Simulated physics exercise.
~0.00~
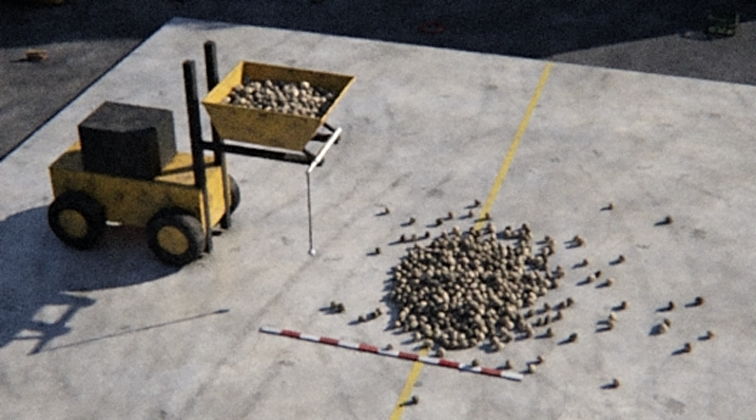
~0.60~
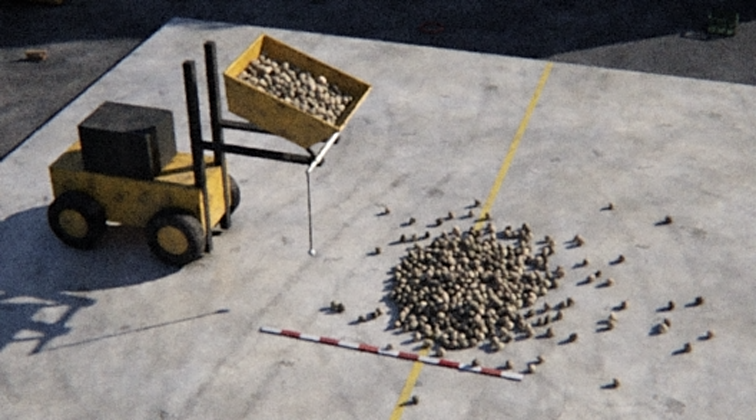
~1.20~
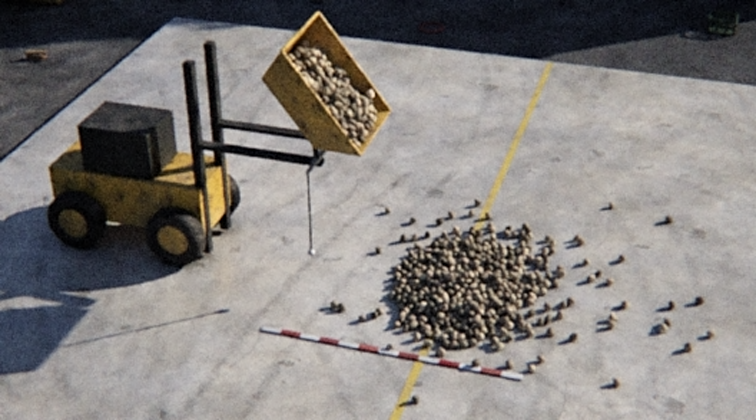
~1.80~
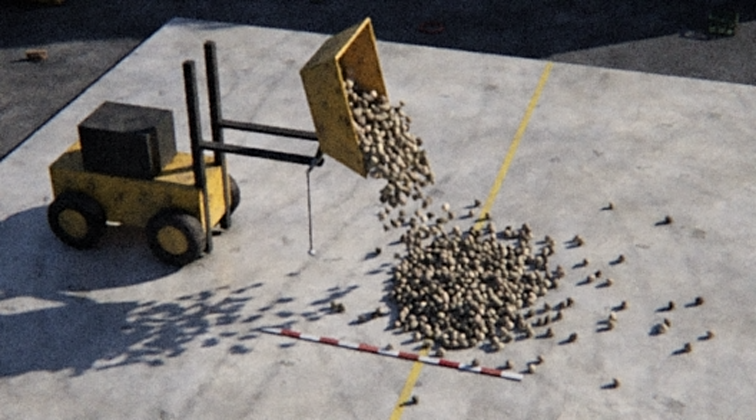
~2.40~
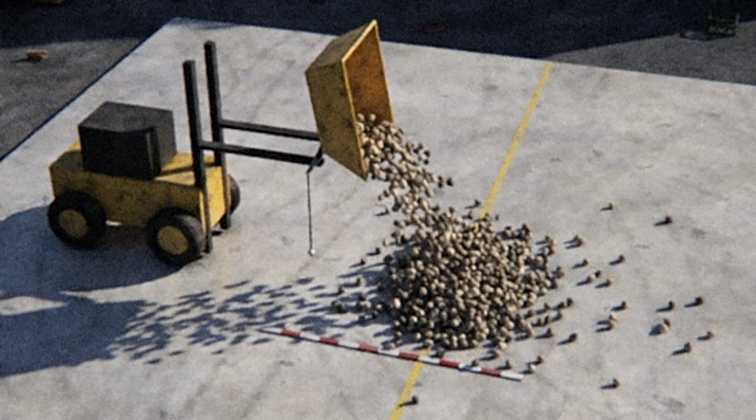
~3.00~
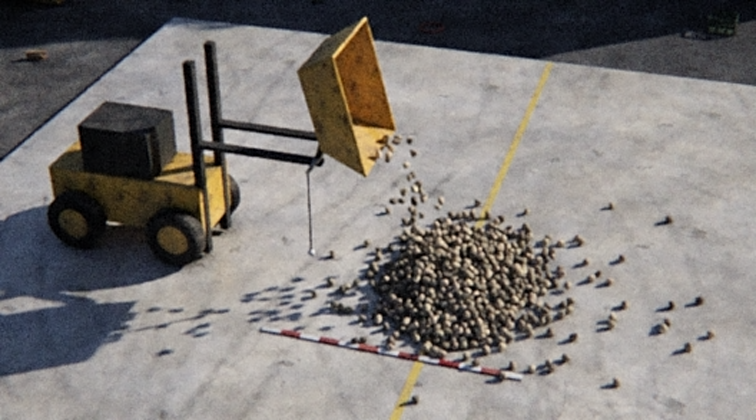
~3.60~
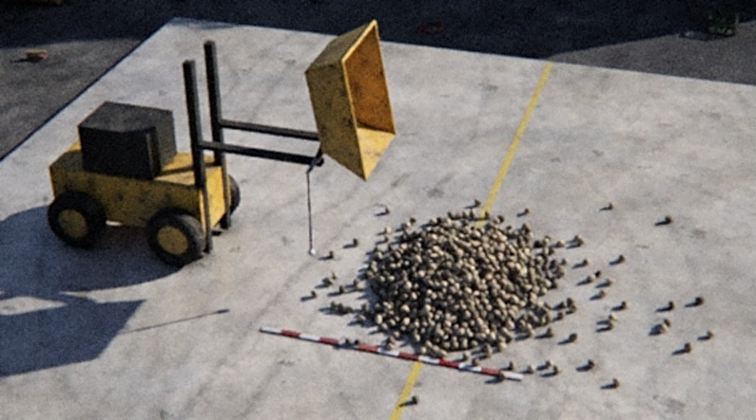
On a sunlit concrete yard, a small yellow forklift tipped its raised skip of smooth stones steeply forward, and they poured onto a loose heap lying across a yellow line, leaving the skip empty after some jerks and the pile bigger.
